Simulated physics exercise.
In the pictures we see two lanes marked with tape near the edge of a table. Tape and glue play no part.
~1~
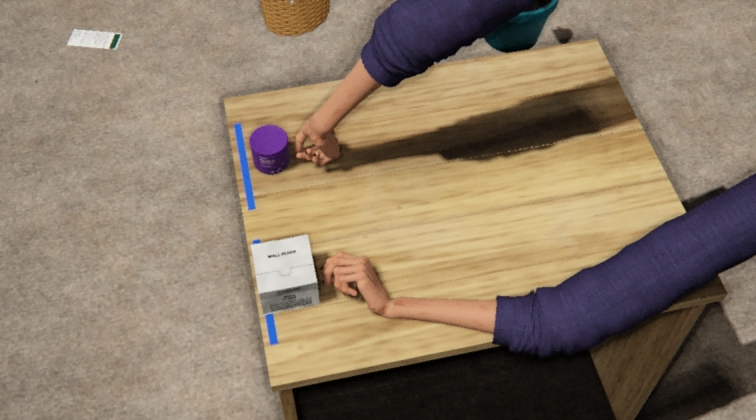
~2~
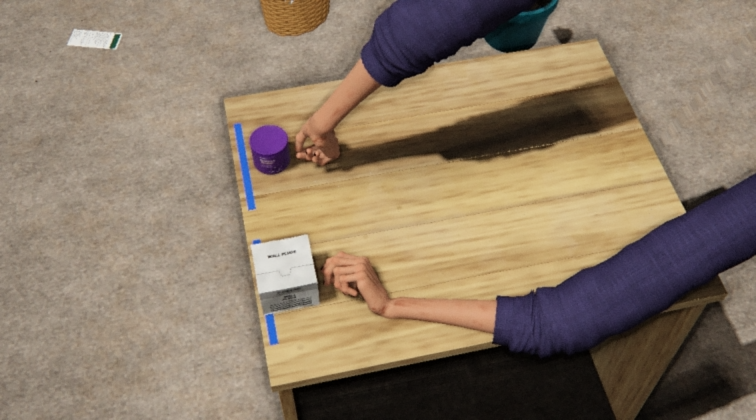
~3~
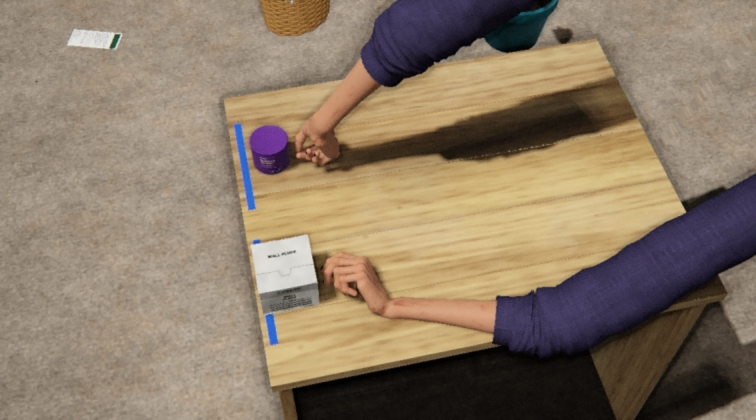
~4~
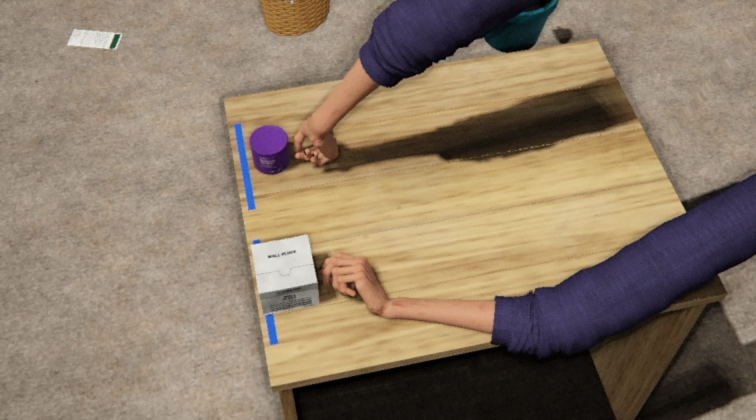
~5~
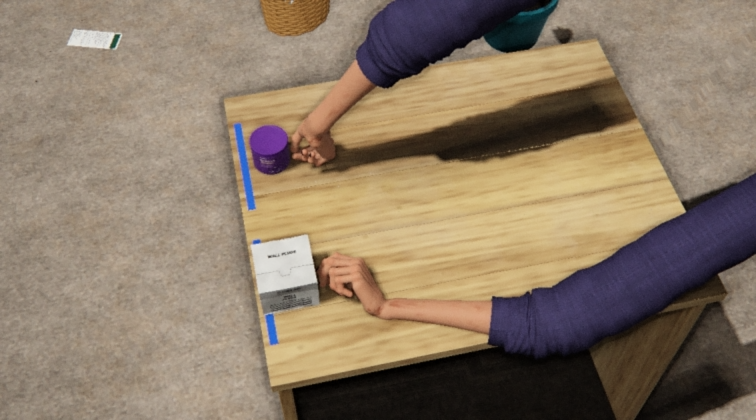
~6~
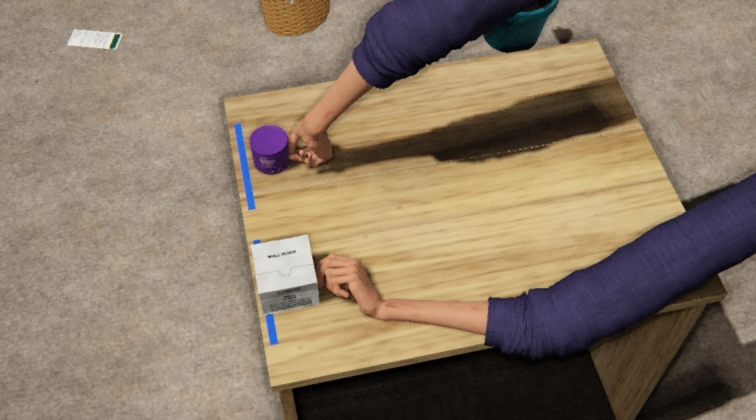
Two hands in purple sleeves shifted very slightly left on a wooden table, one beside a purple tub and the other beside a white box, while both objects stayed still near blue tape.
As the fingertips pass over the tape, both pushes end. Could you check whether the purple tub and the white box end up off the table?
The purple tub: Yes, off the table; the white box: Yes, off the table.
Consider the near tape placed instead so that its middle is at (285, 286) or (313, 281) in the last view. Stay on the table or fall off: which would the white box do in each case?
In that order, it overshoots; pulls up in time.
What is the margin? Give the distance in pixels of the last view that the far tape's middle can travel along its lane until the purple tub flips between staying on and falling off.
Rightward, near 12 pixels.
Then, 1.08 s past the last view, purple tub leaning 39° off how it started near (214, 168); white box in the air near (222, 341).
Finally, the purple tub drops to the floor; the white box drops to the floor.
